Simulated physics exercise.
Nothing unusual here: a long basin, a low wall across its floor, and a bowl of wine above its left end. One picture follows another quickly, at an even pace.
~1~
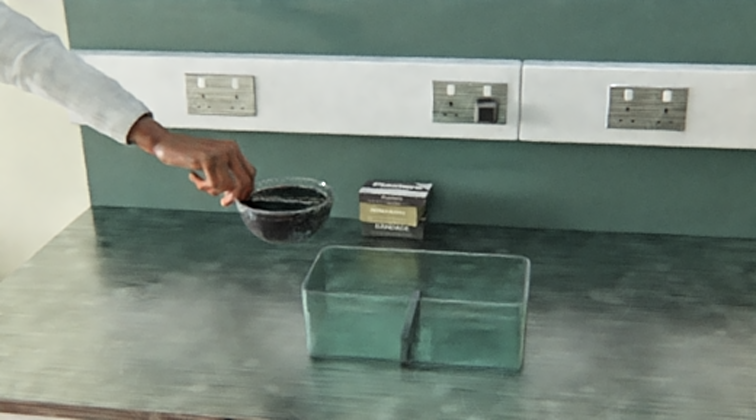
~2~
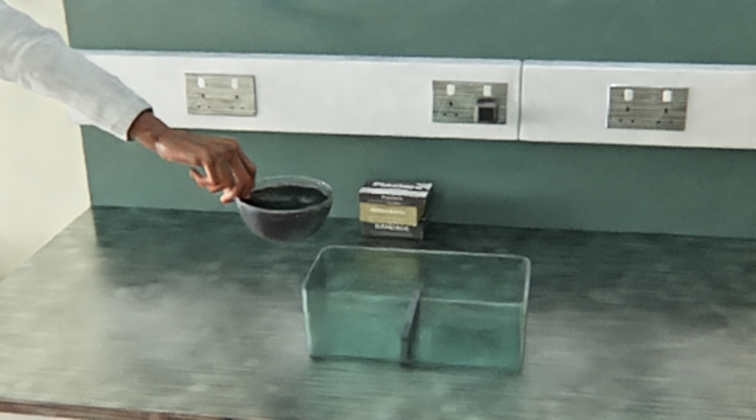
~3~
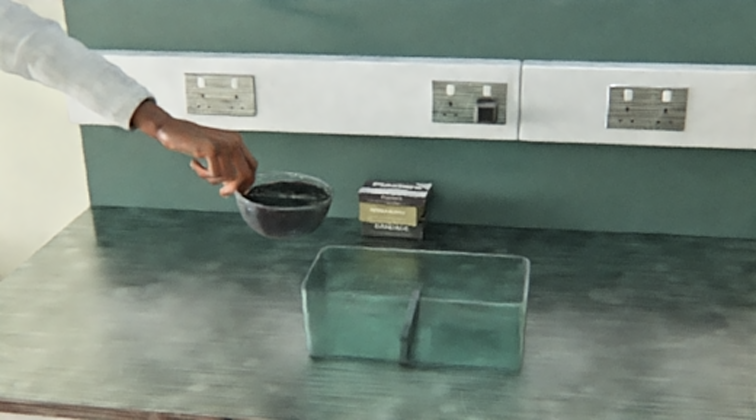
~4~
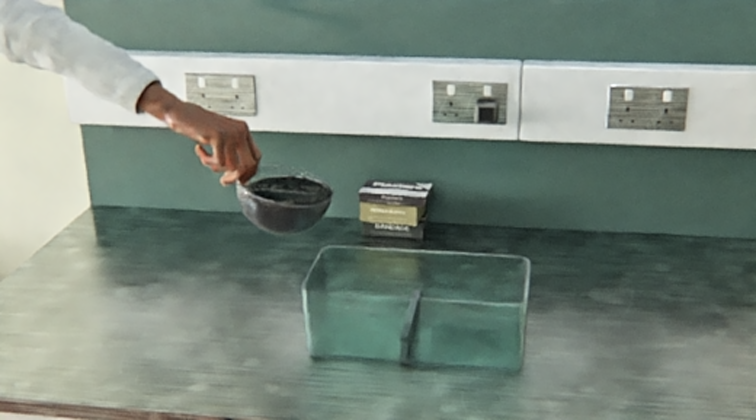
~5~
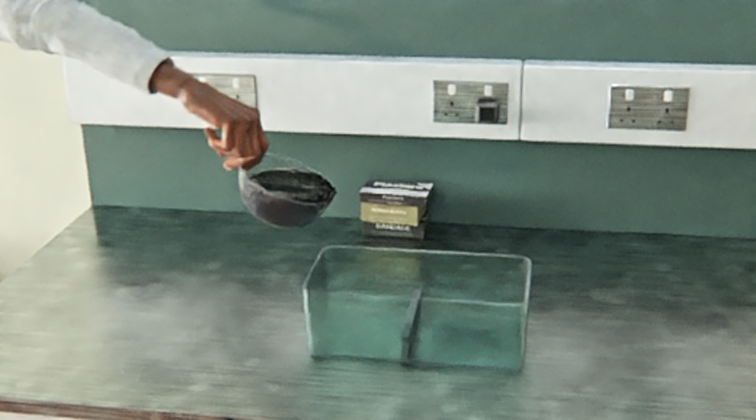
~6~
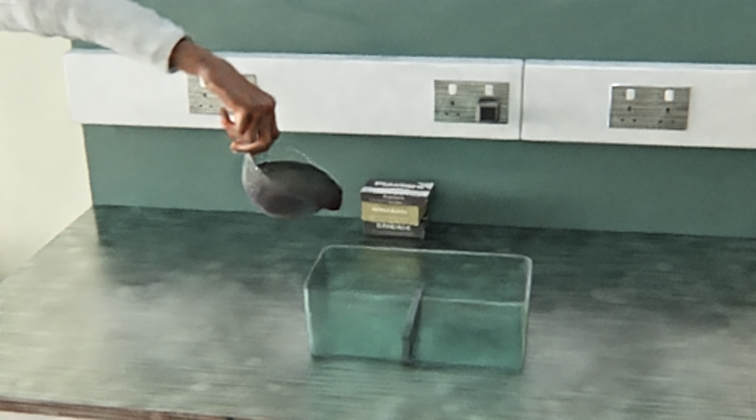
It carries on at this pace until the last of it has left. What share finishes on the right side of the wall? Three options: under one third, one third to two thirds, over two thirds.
Answer: One third to two thirds.
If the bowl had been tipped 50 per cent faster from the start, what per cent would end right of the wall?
Some 45 per cent.
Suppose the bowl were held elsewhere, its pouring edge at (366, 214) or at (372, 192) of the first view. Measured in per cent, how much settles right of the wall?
About 80 per cent, then about 85 per cent.
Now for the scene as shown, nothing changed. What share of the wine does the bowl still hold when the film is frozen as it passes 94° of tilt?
It still holds around 15 per cent there.
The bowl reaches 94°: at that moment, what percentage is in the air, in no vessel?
I'd put it at roughly 60 percent of it.
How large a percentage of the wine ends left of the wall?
About 45 per cent.
A moment on, the bowl is tipped on its side and 16 per cent is still to pour, 25 is left of the wall and 1 right of it.
Next, the bowl is tipped right over and 0 per cent is still to pour, 40 is left of the wall and 56 right of it.
Then the bowl is tipped right over and 0 per cent is still to pour, 45 is left of the wall and 52 right of it.
Later the bowl is tipped right over and 0 per cent is still to pour, 46 is left of the wall and 52 right of it.
At rest 46 per cent lies left of the wall, 52 right of it and 2 outside.
